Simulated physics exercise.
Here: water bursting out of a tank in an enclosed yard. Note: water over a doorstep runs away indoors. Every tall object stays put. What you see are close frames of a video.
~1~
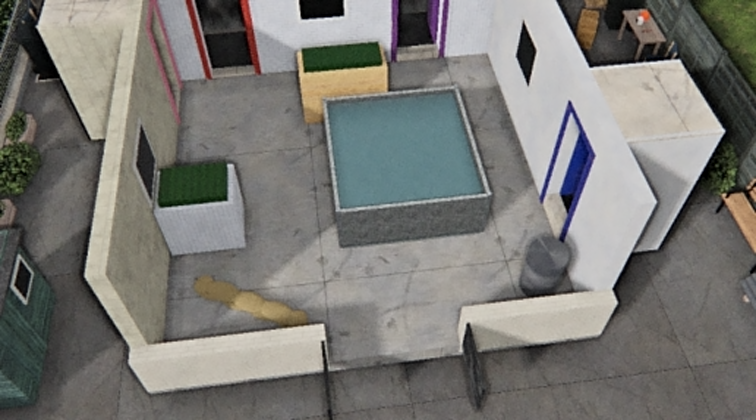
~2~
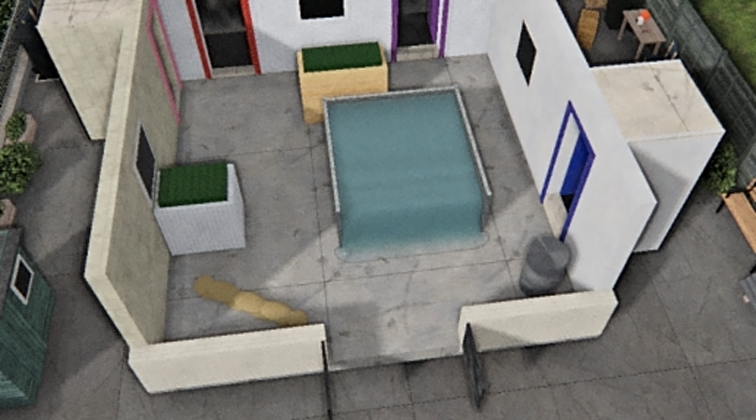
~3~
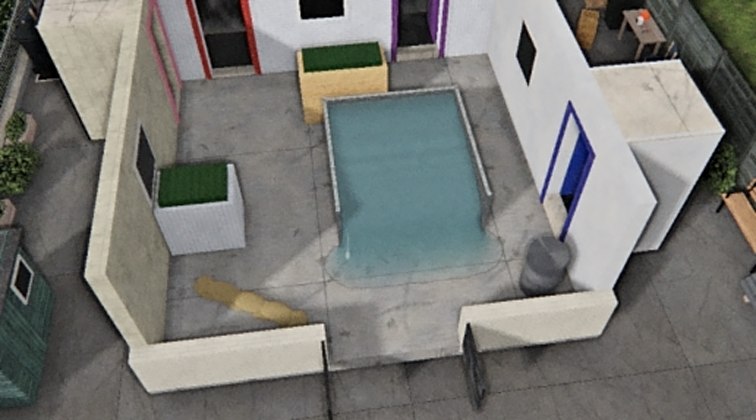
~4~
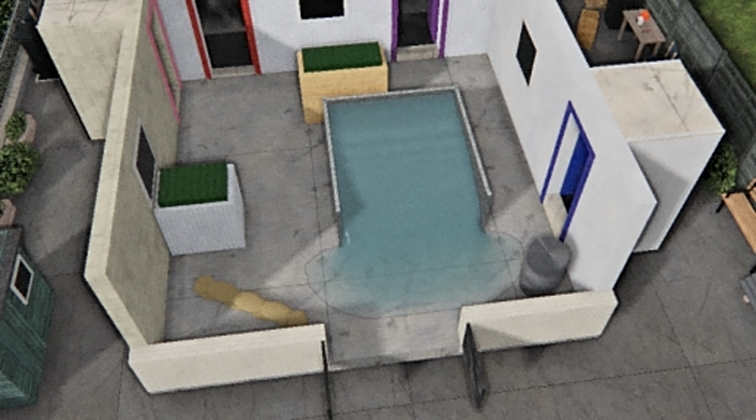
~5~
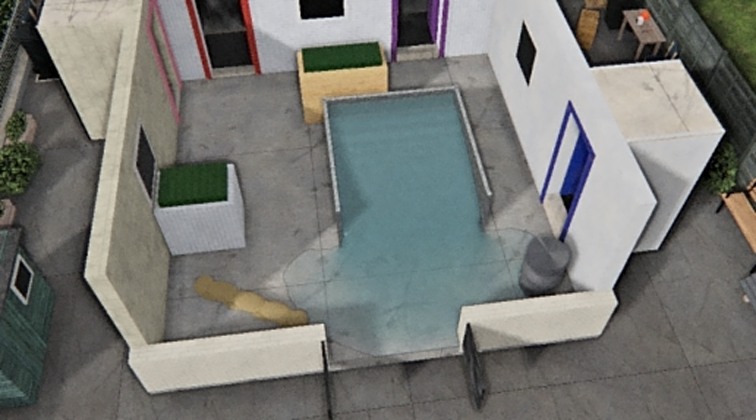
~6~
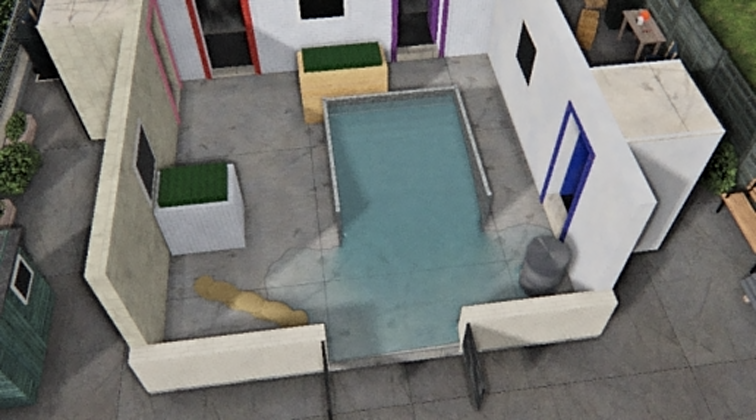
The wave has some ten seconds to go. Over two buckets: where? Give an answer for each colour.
Red door no, blue door no, purple door no, pink door no.
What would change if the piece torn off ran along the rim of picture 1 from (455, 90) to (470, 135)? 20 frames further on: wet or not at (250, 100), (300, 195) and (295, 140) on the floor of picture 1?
Spot one ends up deluged, spot two untouched by the spill, spot three untouched by the spill.
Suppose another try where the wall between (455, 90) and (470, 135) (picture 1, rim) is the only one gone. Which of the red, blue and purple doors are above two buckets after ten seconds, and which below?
Taking them in turn, the red door overshoots, the blue door undershoots, and the purple door overshoots.
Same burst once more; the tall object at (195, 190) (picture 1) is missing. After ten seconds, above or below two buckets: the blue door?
As it plays out, the blue door stays inside the limit.
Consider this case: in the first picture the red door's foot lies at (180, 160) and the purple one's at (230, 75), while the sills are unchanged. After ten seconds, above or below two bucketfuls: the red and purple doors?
Door by door: Red is spared, purple is spared.
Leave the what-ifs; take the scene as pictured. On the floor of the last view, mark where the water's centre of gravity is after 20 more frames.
That puts it at around (414, 233).
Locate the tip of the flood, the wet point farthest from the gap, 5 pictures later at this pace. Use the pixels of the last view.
I'd point to (200, 363).
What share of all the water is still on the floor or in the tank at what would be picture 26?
Estimate: 60 per cent.
A moment on, water covers 25 % of the floor; the red door not reached, the blue door wet at the sill, nothing in, the purple door not reached, the pink door not reached.
Next, water covers 35 % of the floor; the red door not reached, the blue door wet at the sill, nothing in, the purple door not reached, the pink door not reached.
Then, water covers 50 % of the floor; the red door not reached, the blue door wet at the sill, nothing in, the purple door not reached, the pink door not reached.
Later, water covers 70 % of the floor; the red door not reached, the blue door wet at the sill, nothing in, the purple door under two buckets in, the pink door not reached.
In the end, water covers 95 % of the floor; the red door under two buckets in, the blue door wet at the sill, nothing in, the purple door under two buckets in, the pink door wet at the sill, nothing in.
